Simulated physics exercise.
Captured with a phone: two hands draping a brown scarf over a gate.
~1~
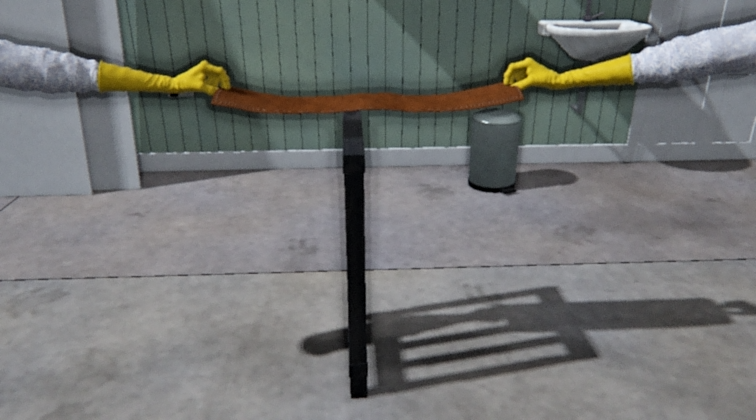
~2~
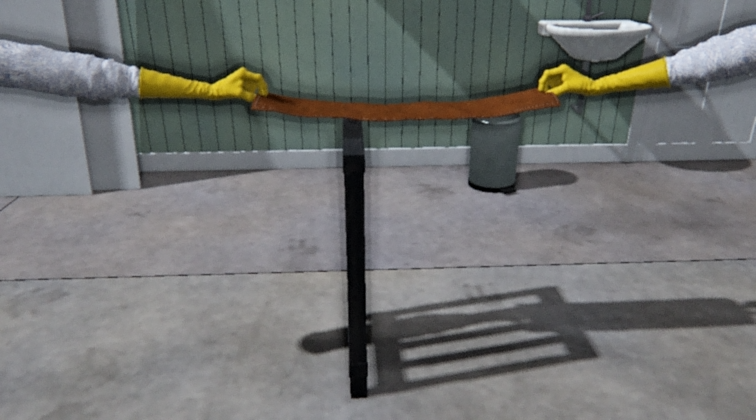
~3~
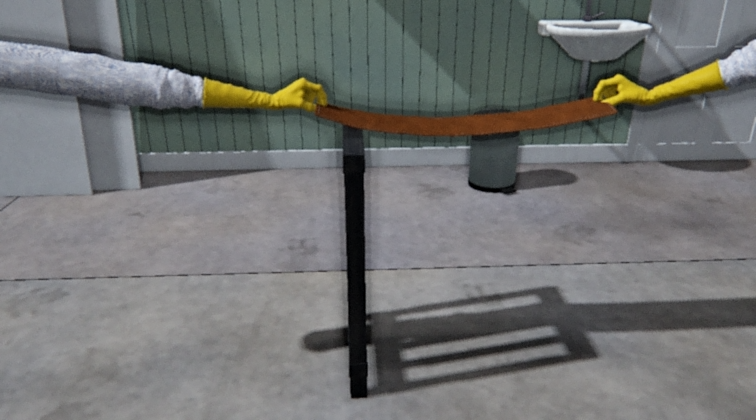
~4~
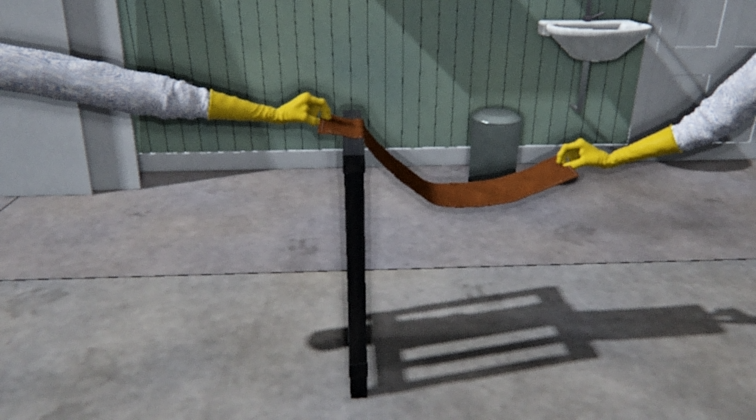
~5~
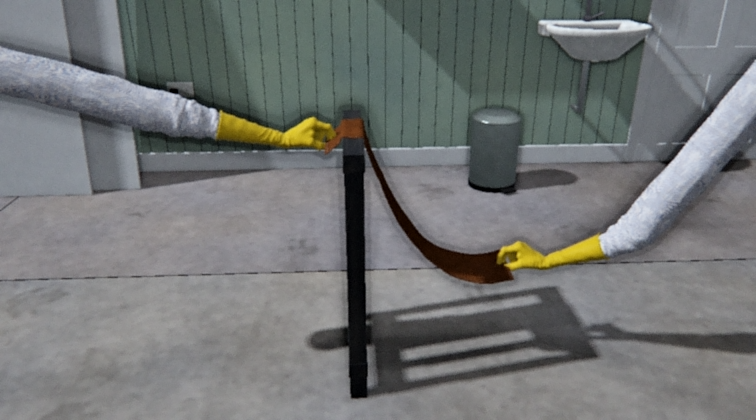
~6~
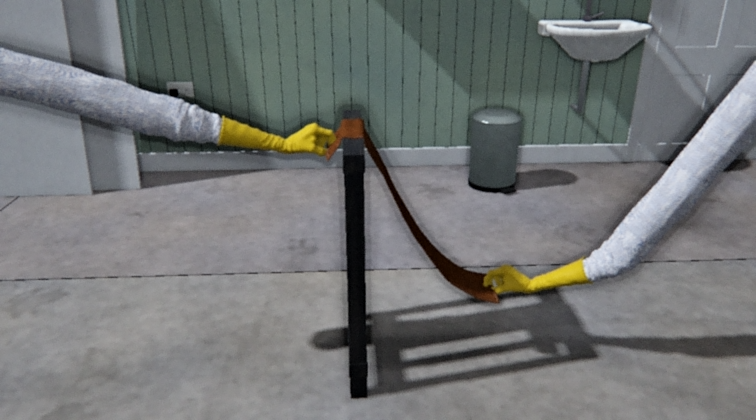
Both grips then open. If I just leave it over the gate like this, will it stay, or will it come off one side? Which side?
It'll come off right.
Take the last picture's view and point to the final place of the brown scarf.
About (398, 350).
Then, 0.30 s after the last picture, scarf sliding right.
Then, 0.56 s after the last picture, scarf in a heap on the floor near (398, 345).
At rest, scarf in a heap on the floor near (398, 350). The brown scarf is pulled rightwards.
